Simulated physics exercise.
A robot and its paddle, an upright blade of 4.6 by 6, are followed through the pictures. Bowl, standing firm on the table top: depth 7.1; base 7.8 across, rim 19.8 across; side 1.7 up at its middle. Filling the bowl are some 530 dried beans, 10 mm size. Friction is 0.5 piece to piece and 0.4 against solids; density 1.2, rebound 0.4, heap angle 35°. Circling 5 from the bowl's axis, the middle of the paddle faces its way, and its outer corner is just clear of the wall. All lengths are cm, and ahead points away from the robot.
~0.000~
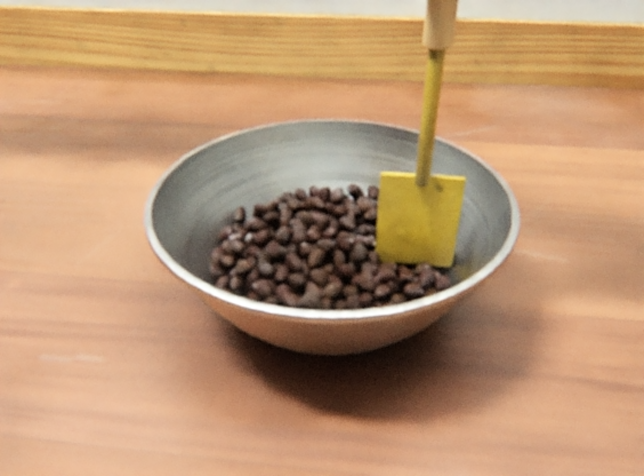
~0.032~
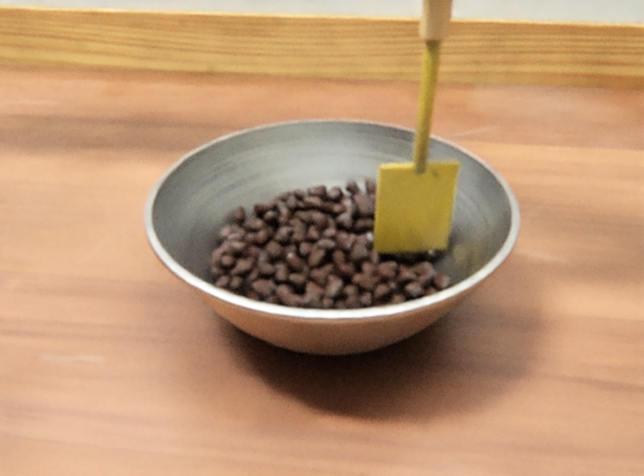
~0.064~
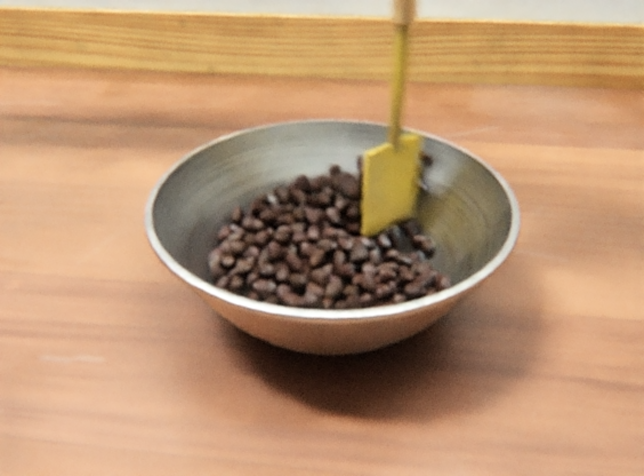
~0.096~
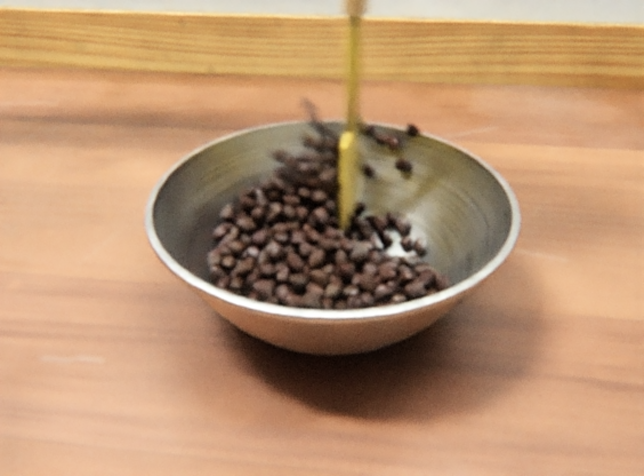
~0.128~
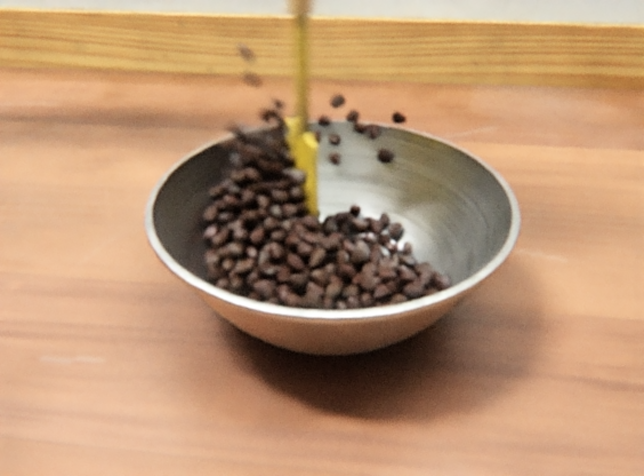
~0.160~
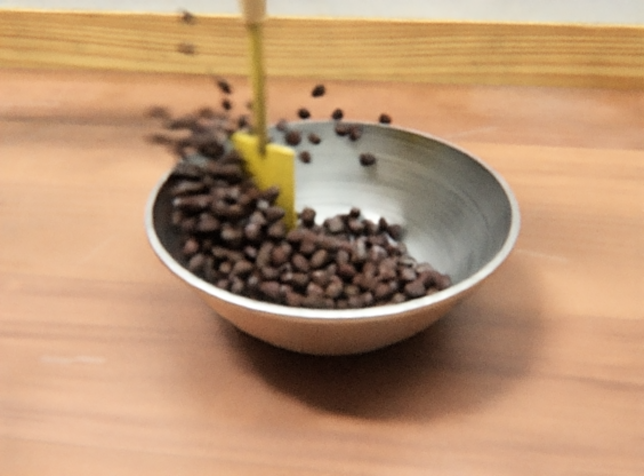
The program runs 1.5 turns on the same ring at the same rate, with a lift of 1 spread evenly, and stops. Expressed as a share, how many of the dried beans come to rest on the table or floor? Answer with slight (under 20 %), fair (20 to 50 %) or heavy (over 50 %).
Fair.
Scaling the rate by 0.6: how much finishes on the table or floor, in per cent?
Roughly 10 per cent.
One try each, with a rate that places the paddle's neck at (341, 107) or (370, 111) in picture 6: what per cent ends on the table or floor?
Roughly 10 per cent on the first try and 5 per cent on the second.
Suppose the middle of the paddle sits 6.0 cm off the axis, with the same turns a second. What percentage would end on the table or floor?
That would make it around 0 percent.
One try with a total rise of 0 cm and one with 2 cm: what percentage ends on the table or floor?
Some 40 and some 20 per cent.
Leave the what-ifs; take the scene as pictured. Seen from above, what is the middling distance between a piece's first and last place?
Around 5 centimetres.
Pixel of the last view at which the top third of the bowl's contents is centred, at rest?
Roughly at pixel (320, 261).
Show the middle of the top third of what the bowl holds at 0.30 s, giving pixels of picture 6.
The top third is centred near (393, 279) in the last picture.
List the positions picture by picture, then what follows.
The first frame shows the paddle neck at (426, 150), 0° round; upper third of the load around (323, 245), from x 215 to 445, top at y 190; 530 in the bowl.
The second frame shows the paddle neck at (422, 139), 14° round; upper third of the load around (326, 239), from x 215 to 445, top at y 185.
The third frame shows the paddle neck at (396, 119), 47° round; upper third of the load around (328, 225), from x 215 to 445, top at y 160.
The fourth frame shows the paddle neck at (352, 108), 82° round; upper third of the load around (306, 209), from x 215 to 445, top at y 105.
The fifth frame shows the paddle neck at (303, 108), 117° round; upper third of the load around (277, 205), from x 210 to 445, top at y 55; 527 in the bowl, 3 in flight or on the tool.
The sixth frame shows the paddle neck at (261, 119), 151° round; upper third of the load around (235, 206), from x 160 to 445, top at y 15; 517 in the bowl, 13 in flight or on the tool.
After 0.30 s, 298° round, highest piece 13 above the table; 443 in the bowl, 11 on the table or floor, 76 in flight or on the tool.
After 0.43 s, 85° round, highest piece 10 above the table; 393 in the bowl, 93 on the table or floor, 44 in flight or on the tool.
After 0.70 s, 180° round, highest piece 6 above the table; 379 in the bowl, 148 on the table or floor, 3 in flight or on the tool.
After 1.40 s, 180° round, highest piece 5 above the table; 379 in the bowl, 151 on the table or floor.
In the end, 379 in the bowl, 151 on the table or floor. That is 28 % on the table or floor.
